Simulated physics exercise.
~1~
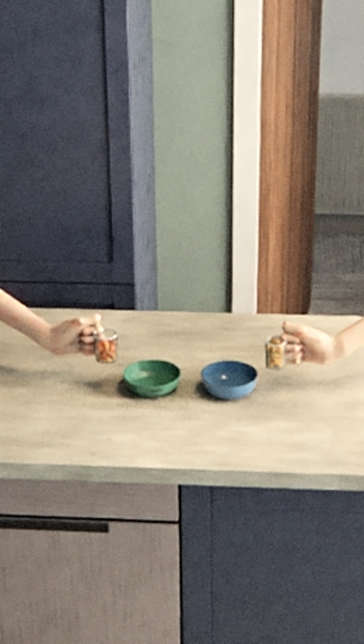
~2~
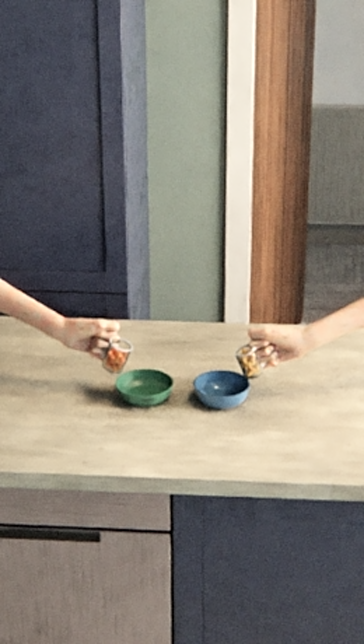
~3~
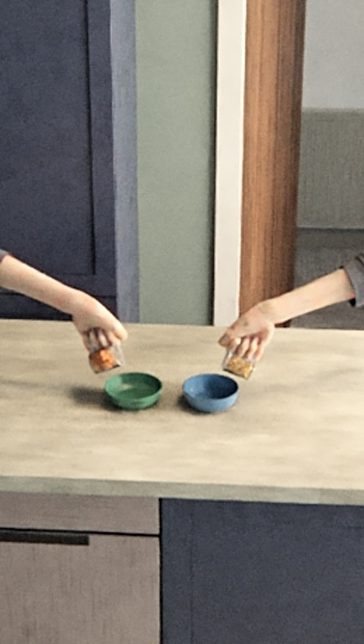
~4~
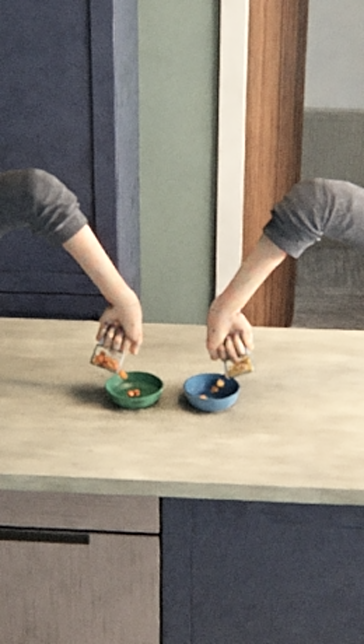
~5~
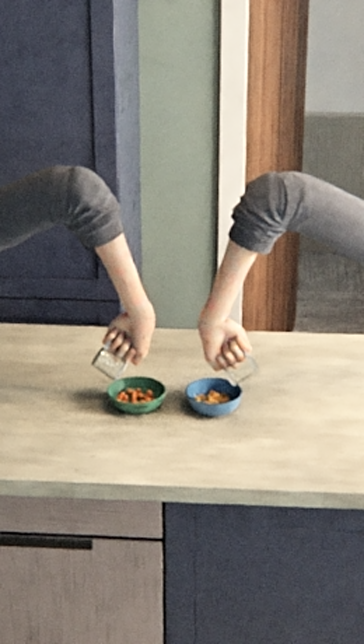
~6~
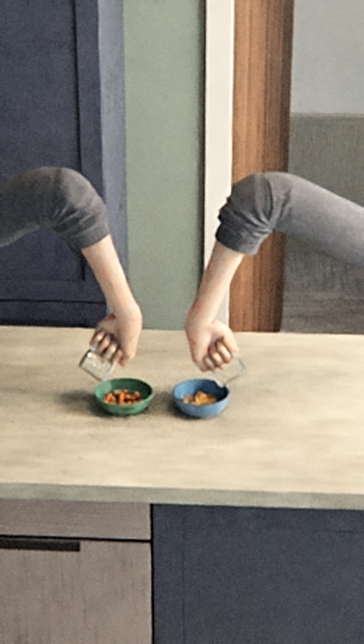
Two hands held small clear cups of loose orange pieces over a green bowl on the left and a blue bowl on the right, then tilted them until the pieces tumbled in, leaving both cups upturned and everything in the bowls.
